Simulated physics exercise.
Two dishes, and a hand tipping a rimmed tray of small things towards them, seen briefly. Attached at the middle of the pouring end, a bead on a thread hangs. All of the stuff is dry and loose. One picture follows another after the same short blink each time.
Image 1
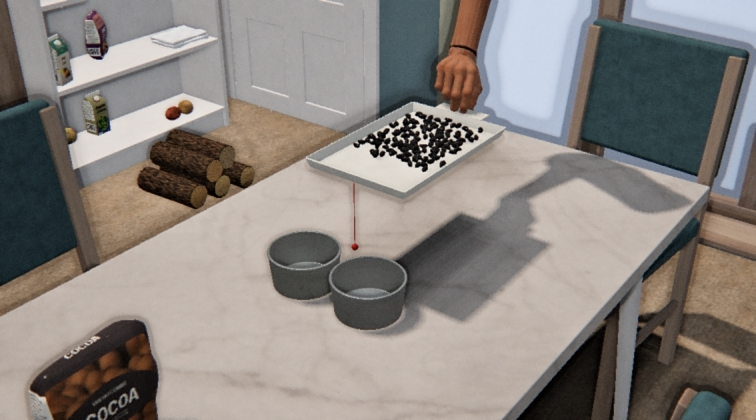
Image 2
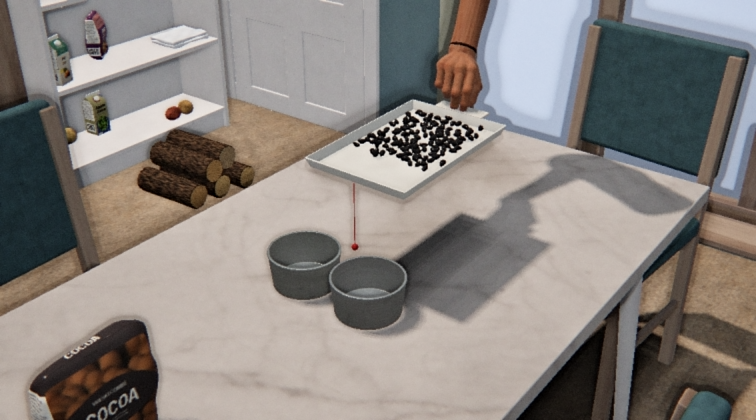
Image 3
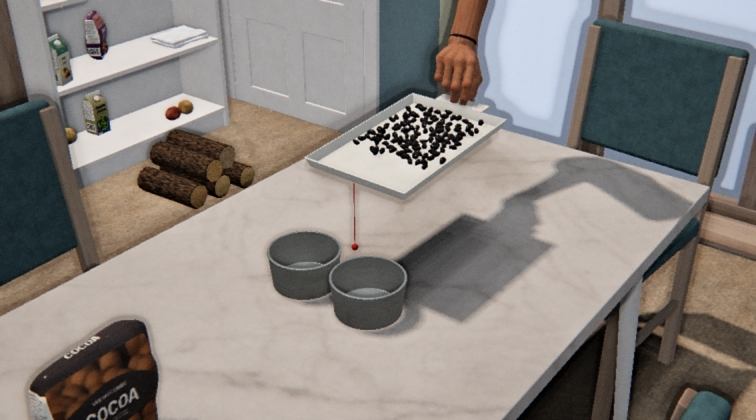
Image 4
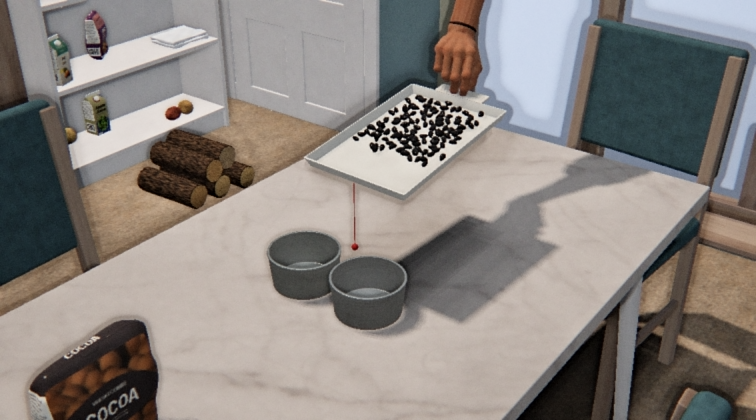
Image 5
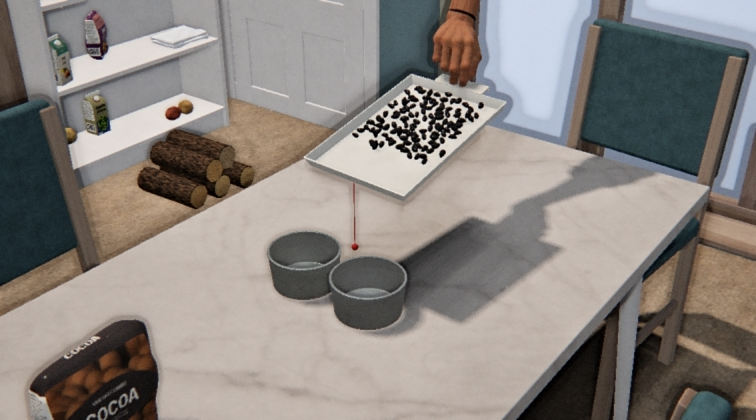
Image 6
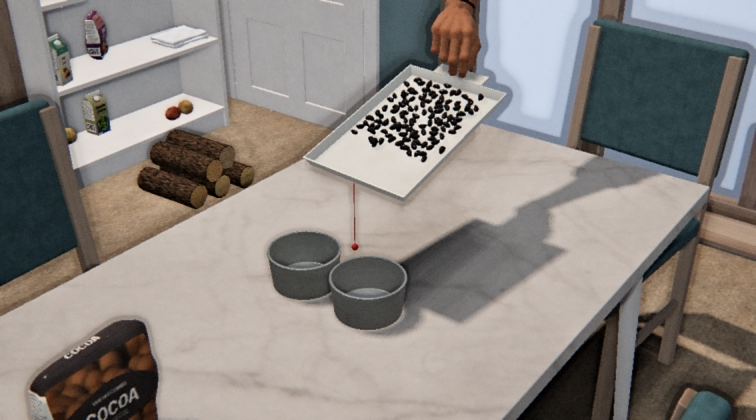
A hand holds a white rimmed tray of black beans above two gray dishes on a marble table, then gradually raises its far end, tilting it slightly toward the dishes while a red bead hangs beneath the near edge.
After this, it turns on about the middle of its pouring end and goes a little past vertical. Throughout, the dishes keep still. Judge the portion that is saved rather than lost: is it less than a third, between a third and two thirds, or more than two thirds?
The saved portion is more than two thirds.
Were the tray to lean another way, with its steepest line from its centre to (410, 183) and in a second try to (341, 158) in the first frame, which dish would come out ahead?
Try one: The right-side dish. Try two: The left-side dish.
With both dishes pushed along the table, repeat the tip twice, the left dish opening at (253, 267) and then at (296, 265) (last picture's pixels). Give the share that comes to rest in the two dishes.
10 and 70 in a hundred.
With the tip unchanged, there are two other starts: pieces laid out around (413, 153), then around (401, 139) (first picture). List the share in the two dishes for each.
In order, about 80 and 80 in a hundred.
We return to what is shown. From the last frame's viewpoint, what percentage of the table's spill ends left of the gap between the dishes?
Left share: Some 40 per cent.
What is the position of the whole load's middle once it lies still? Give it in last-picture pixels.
Last view, centre at rest - approx. (366, 304).
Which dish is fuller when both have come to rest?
More ends up in the one on the right.
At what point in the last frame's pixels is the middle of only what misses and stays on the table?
The centre sits close to (388, 339).
Just after the last frame, tray tipped steeply; the larger part on the tray; just a few in the right dish; just a few in the left dish; roughly a quarter in the air.
A moment on, tray tipped right over; roughly a quarter on the tray; roughly half in the right dish; about a tenth in the left dish; about a tenth outside both; roughly a quarter in the air.
Further on, tray tipped past a quarter turn; roughly two thirds in the right dish; about a tenth in the left dish; about a tenth outside both.
When it is over, tray tipped past a quarter turn; roughly two thirds in the right dish; about a tenth in the left dish; about a tenth outside both.
